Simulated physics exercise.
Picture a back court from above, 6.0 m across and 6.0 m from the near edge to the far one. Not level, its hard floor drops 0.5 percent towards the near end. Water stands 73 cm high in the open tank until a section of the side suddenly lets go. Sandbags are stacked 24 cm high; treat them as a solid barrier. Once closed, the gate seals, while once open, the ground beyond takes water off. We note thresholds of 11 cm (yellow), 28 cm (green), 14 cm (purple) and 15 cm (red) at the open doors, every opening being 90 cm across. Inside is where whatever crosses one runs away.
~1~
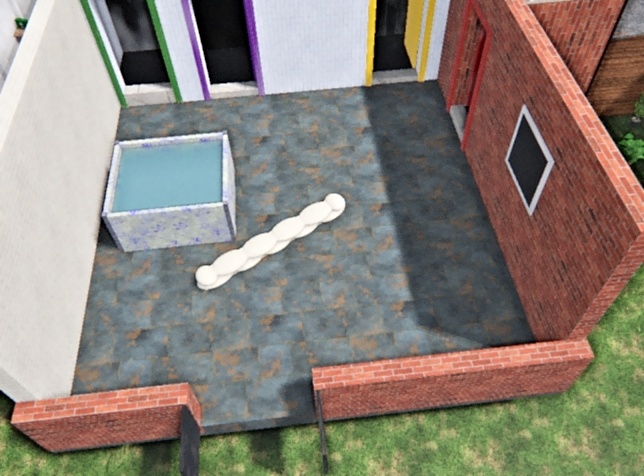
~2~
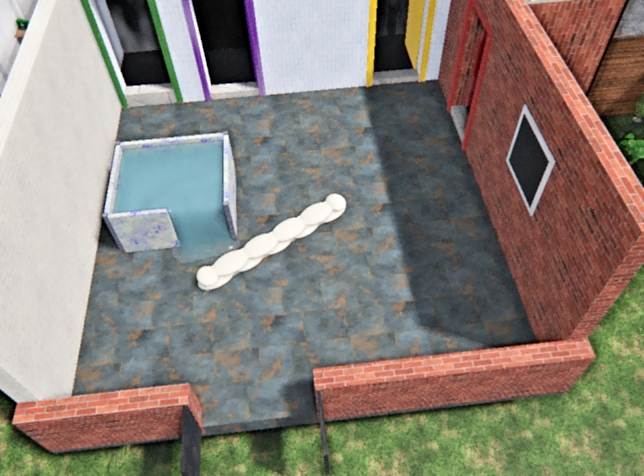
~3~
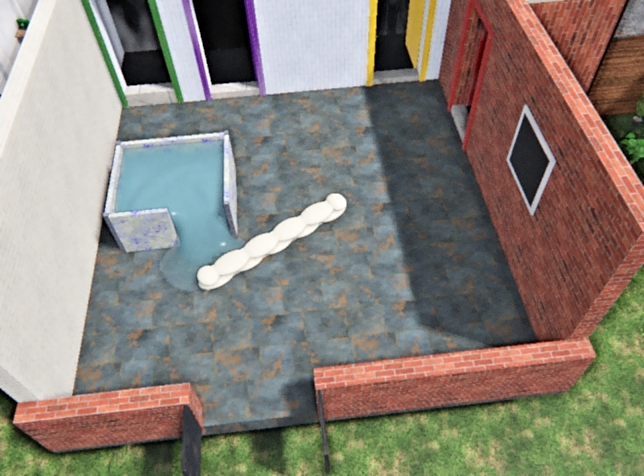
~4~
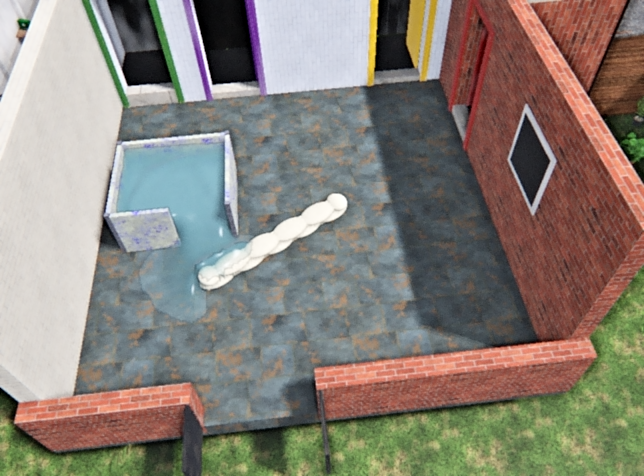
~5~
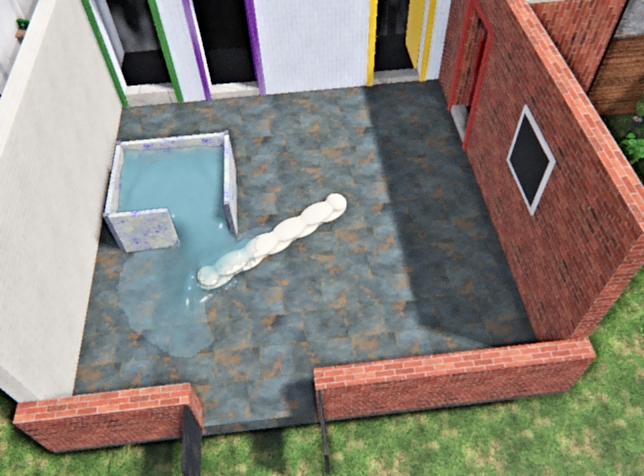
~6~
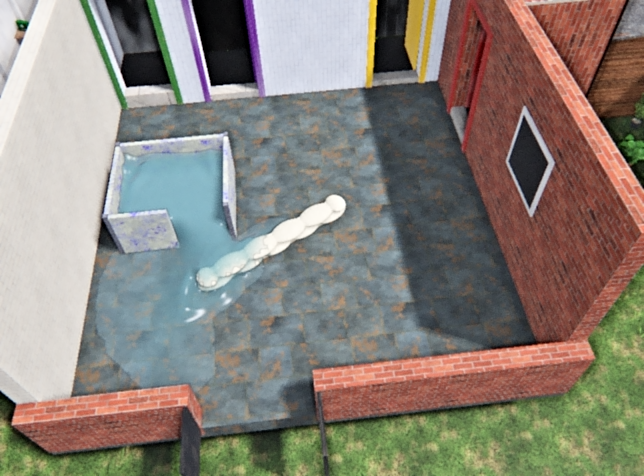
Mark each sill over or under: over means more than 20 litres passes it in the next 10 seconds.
Yellow door - under; green door - under; purple door - under; red door - under.
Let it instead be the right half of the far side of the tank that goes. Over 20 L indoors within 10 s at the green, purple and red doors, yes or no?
So green ends up short of it, purple past the limit, red short of it.
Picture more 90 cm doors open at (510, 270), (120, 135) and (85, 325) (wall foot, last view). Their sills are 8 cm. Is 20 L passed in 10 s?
Note, doorways in listed order: Stays short, stays short, goes beyond.
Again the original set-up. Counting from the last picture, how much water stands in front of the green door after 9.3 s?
3.5 cm or so.
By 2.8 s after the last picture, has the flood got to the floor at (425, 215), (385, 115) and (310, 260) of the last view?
Untouched, submerged, untouched.
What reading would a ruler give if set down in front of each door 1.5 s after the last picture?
Depths in cm: Yellow 0, green 0, purple 0, red 0.
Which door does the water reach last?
The answer is the green door.
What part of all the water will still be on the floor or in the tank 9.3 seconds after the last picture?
That would be close to 86 per cent.
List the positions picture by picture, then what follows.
Still water, 73 cm deep, in the open tank at (170, 176), in the first picture.
Water pours out at (203, 231) and has run 0.5 m, to (177, 254); typically 6 cm deep outside, 73 cm at the open tank's back, in the second picture.
The front is at (188, 286), 0.8 m from the gap at (204, 231); 0.6 m2 of floor is under water; 71 cm left at the back of the open tank, in the third picture.
The front is at (188, 315), 1.3 m from the gap at (205, 232); 1.2 m2 of floor is under water; 64 cm left at the back of the open tank, in the fourth picture.
The front is at (180, 352), 1.8 m from the gap at (204, 232); 2.1 m2 of floor is under water; 62 cm left at the back of the open tank, in the fifth picture.
The front is at a hidden place, 2.3 m from the gap at (203, 233); 3.4 m2 of floor is under water; 60 cm left at the back of the open tank, in the sixth picture.
Then, 0.7 s after the last picture water covers 25 % of the floor and is deepest (48 cm) near (229, 262); yellow door not reached, green door not reached, purple door not reached, red door not reached.
Then, 1.5 s after the last picture water covers 40 % of the floor and is deepest (36 cm) near (229, 262); yellow door not reached, green door not reached, purple door not reached, red door not reached.
Then, 2.8 s after the last picture water covers 50 % of the floor and is deepest (24 cm) near (229, 262); yellow door not reached, green door not reached, purple door not reached, red door not reached.
Then, 5.3 s after the last picture water covers 75 % of the floor and is deepest (14 cm) near (217, 264); yellow door 4 cm at the sill, 0 L in, green door 7 cm at the sill, 0 L in, purple door 2 cm at the sill, 0 L in, red door 4 cm at the sill, 0 L in.
Then, 9.3 s after the last picture water covers 90 % of the floor and is deepest (8 cm) near (204, 275); yellow door 2 cm at the sill, 0 L in, green door 3 cm at the sill, 0 L in, purple door 2 cm at the sill, 0 L in, red door 5 cm at the sill, 0 L in.
